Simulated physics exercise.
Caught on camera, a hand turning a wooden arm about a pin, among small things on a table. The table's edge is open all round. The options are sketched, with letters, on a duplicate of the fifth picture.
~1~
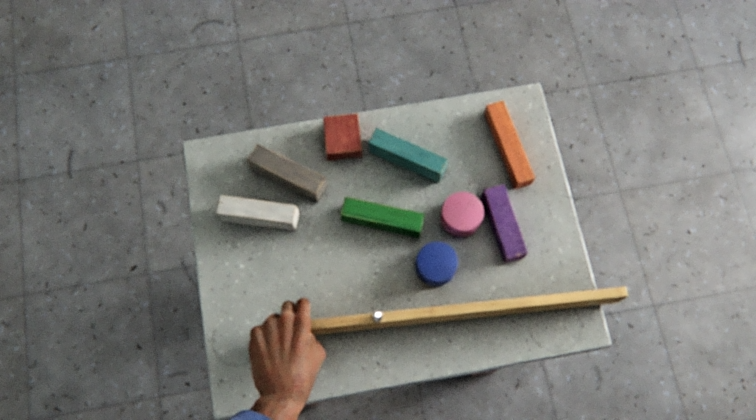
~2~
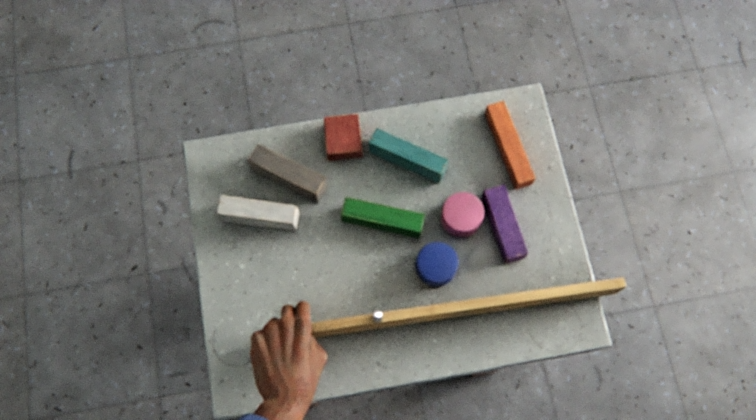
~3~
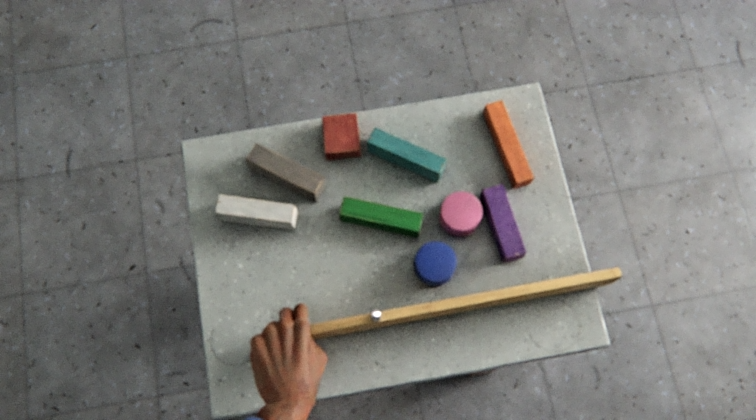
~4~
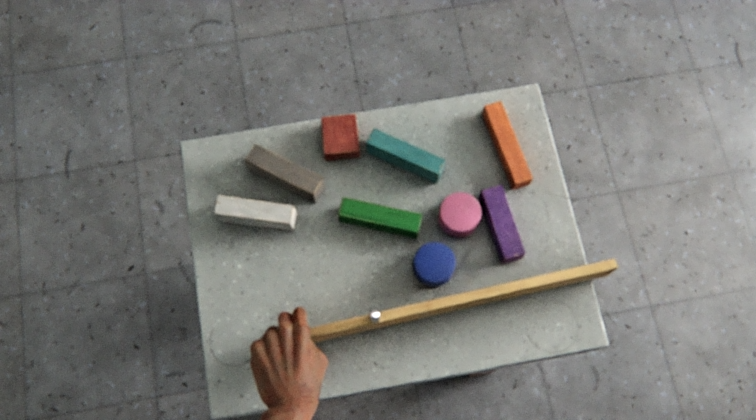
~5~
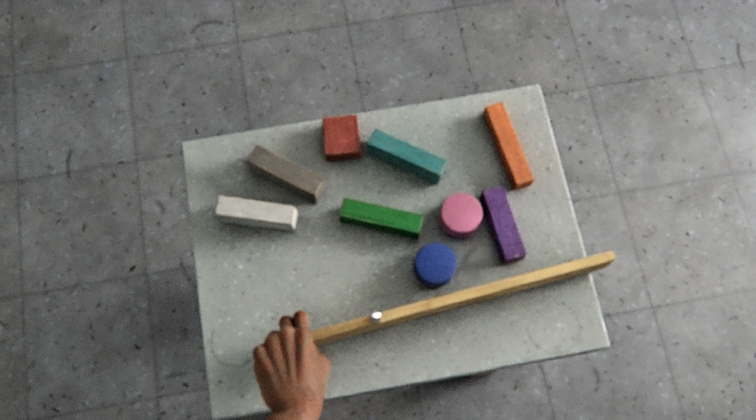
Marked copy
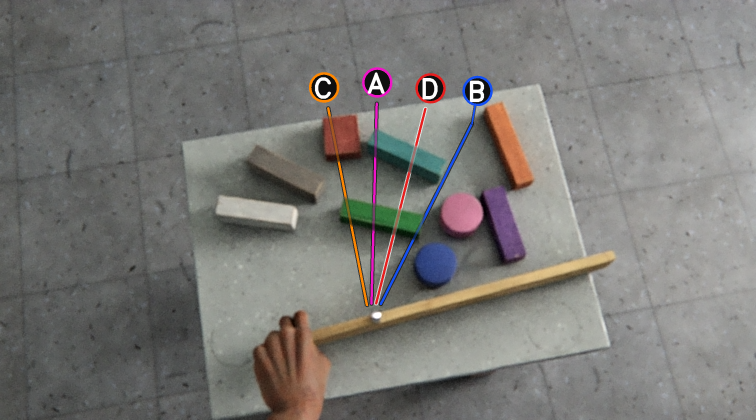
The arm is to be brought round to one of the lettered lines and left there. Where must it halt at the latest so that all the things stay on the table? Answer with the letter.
It should halt at B.
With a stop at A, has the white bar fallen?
No.
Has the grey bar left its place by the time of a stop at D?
No.
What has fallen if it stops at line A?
The orange bar goes over.
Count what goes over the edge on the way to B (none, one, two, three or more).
In all, none.
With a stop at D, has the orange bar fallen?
By then, yes.
On the copy, A at (374, 199); B at (428, 210); C at (347, 202); D at (402, 202).
On B. First, arm (483, 249); purple bar (487, 200); blue tin (430, 258).
Then, arm (455, 221); orange bar (488, 120); purple bar (460, 156).
Finally, arm (432, 207); orange bar (472, 103); red block (330, 136); nothing has fallen.
By contrast, A drops the orange bar; C drops the purple bar and orange bar; D drops the orange bar.
